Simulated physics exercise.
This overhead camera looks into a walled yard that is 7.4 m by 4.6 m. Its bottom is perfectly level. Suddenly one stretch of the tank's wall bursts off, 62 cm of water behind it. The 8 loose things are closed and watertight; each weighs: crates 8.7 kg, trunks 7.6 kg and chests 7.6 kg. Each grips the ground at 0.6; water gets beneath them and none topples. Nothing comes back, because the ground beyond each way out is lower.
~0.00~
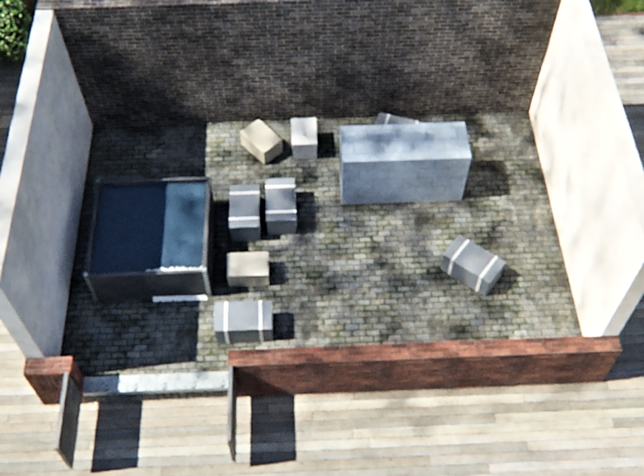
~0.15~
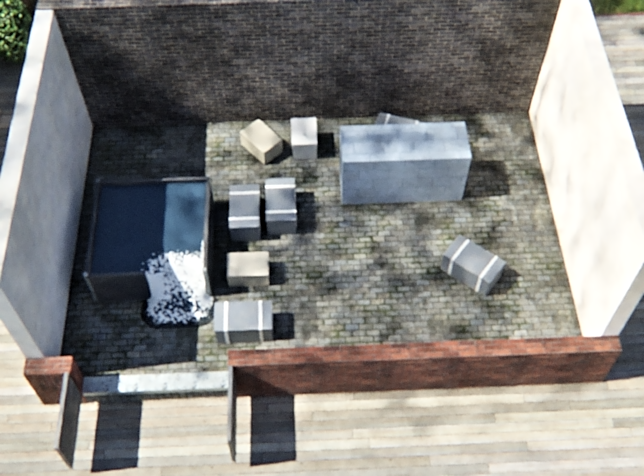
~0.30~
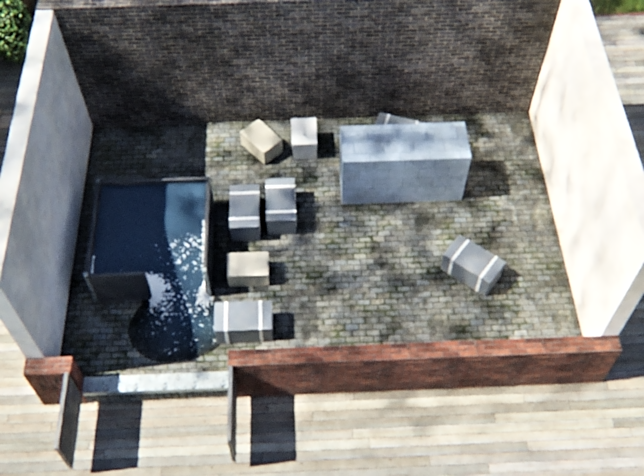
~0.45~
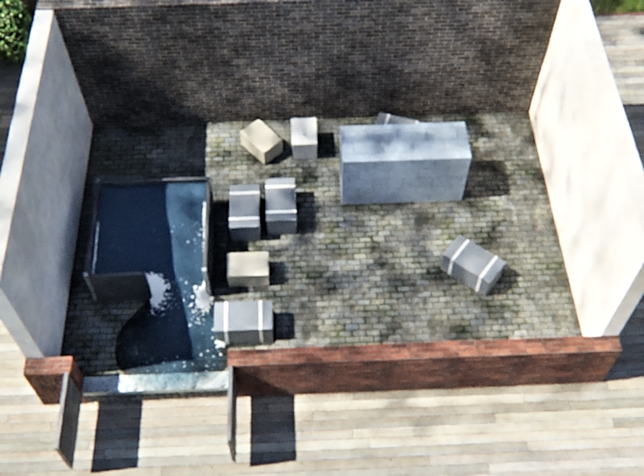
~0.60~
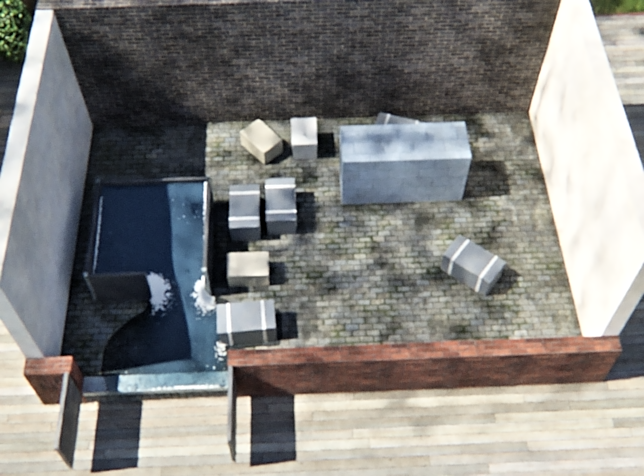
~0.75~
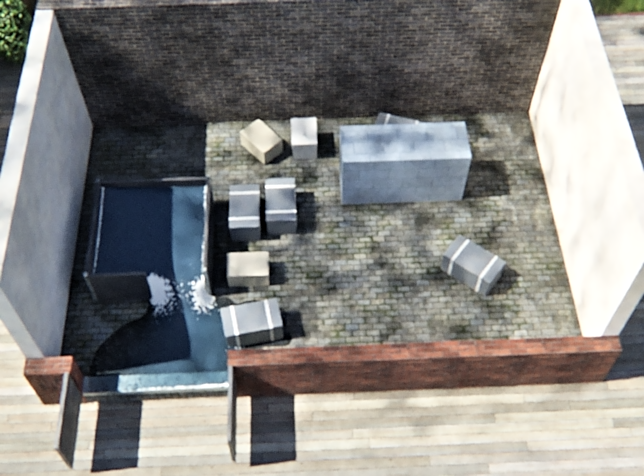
A walled yard with a grey paved floor, dark brick at the back, pale side walls and a low red-brick front wall with an opening at the left, is seen from a fixed high camera. A dark tank of blue water stands at left beside grey and tan boxes, with a large grey block beyond. Water bursts from the tank's front, foaming, spreads to the opening, and slightly shifts the nearest banded grey box.
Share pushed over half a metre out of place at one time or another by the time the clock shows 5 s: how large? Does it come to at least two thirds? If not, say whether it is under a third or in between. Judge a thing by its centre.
No, under a third.
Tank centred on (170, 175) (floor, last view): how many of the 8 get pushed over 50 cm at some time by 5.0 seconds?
Result: 3.
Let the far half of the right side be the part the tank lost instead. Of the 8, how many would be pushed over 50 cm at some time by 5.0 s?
So the tally would be 6.
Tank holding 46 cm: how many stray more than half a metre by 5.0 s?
You'd get 1 in that case.
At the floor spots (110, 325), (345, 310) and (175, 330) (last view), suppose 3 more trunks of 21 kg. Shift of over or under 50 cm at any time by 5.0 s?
In order: Within it, within it, beyond it.
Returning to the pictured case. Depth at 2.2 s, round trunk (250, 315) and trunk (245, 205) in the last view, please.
Depth approx. 4 cm / 0 cm.
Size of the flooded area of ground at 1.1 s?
Near 6.0 m2 in all.
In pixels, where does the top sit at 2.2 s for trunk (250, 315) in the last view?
(317, 308), roughly.
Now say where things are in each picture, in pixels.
The first picture shows a trunk at (243, 316) rests on the ground; a crate at (248, 264), on the bottom; 2.5 m2 under water; 0 of 8 have shifted.
The second picture shows a trunk at (243, 316), on the bottom; a crate at (248, 264) rests on the ground; water covers 3.0 m2; 0 of 8 have shifted.
The third picture shows a trunk at (243, 316), on the bottom; a crate at (248, 264), on the bottom; 3.7 m2 under water; 0 of 8 have shifted.
The fourth picture shows a trunk at (243, 316) rests on the ground; a crate at (248, 264), on the bottom; water covers 4.5 m2; 0 of 8 have shifted.
The fifth picture shows a trunk at (246, 316), on the bottom, 4 cm from its start; a crate at (248, 264), on the bottom; water covers 4.9 m2; 0 of 8 have shifted.
The sixth picture shows a trunk at (251, 317) rests on the ground, 12 cm from its start; a crate at (248, 264), on the bottom; 5.2 m2 under water; 1 of 8 have shifted.
After 1.1 s 0 of 8 are over 50 cm from their spots; 0 afloat.
After 2.2 s 1 of 8 are over 50 cm from their spots; 0 afloat.
After 3.5 s 1 of 8 are over 50 cm from their spots; 0 afloat.
After 5.0 s 1 of 8 are over 50 cm from their spots, and 1 have been at some point; 0 afloat.
